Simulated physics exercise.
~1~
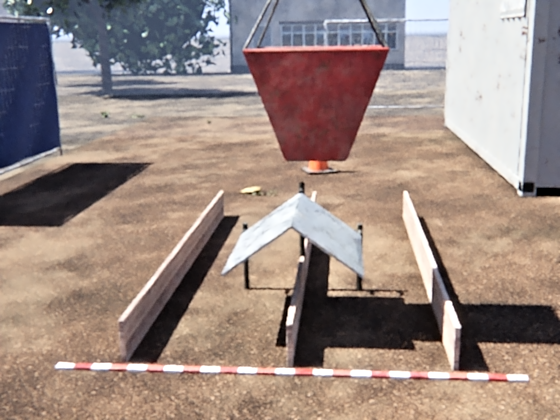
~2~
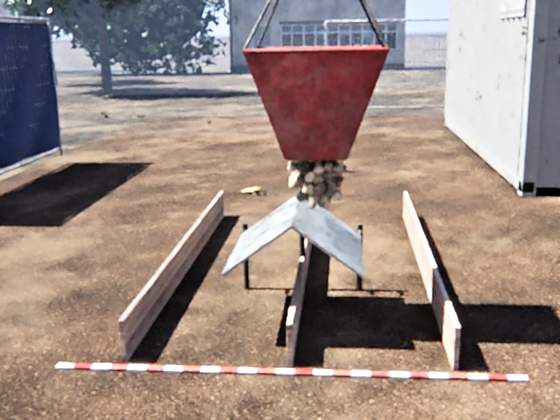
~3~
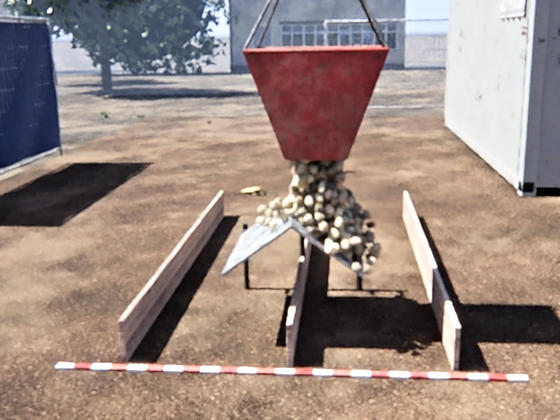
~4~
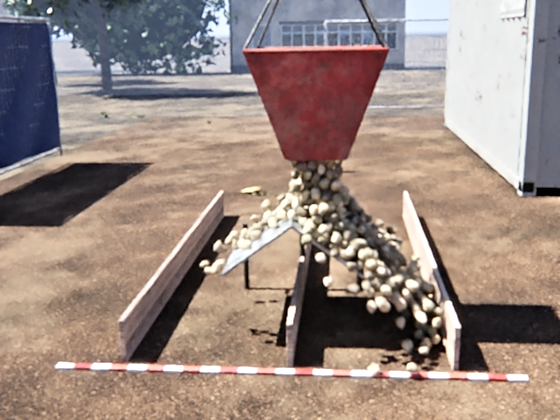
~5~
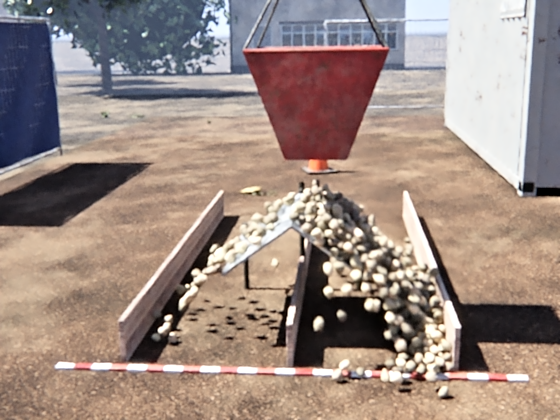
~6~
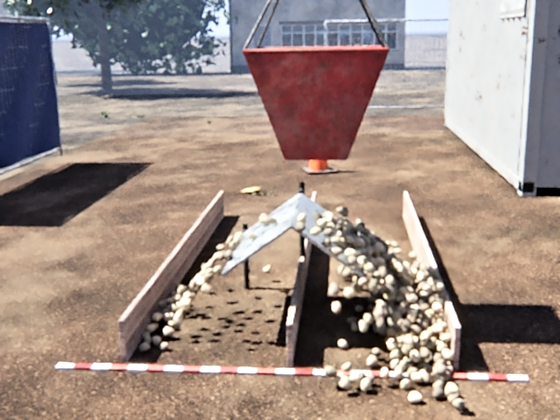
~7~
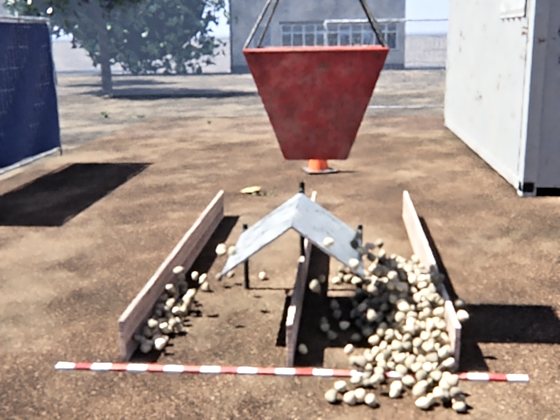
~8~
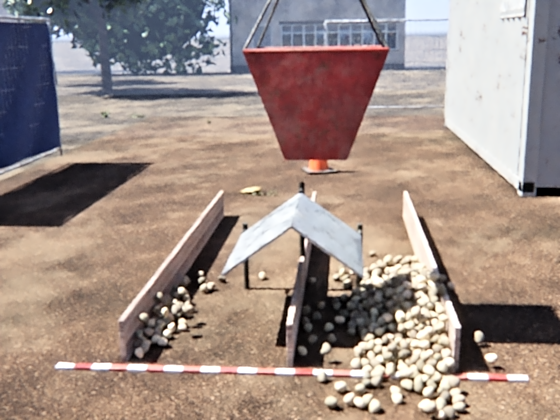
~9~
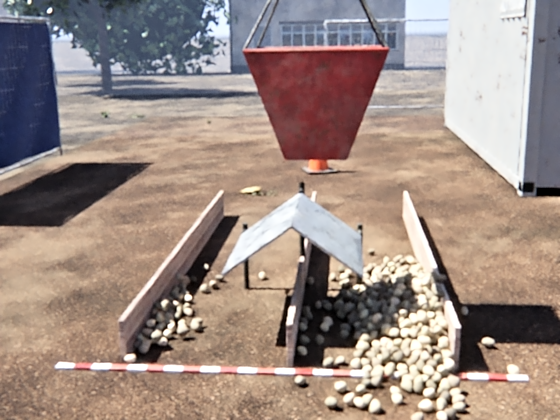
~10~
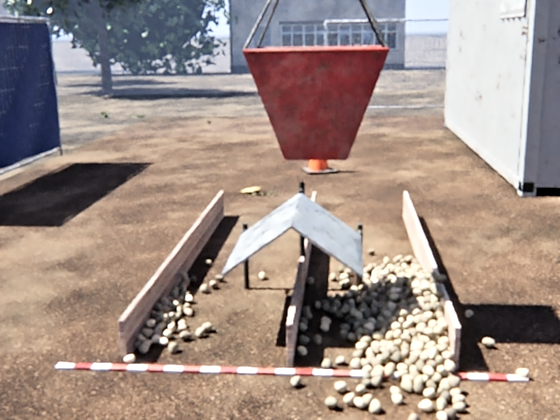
A red hopper drops stones over a steel ridge, and most settle in the right bay.
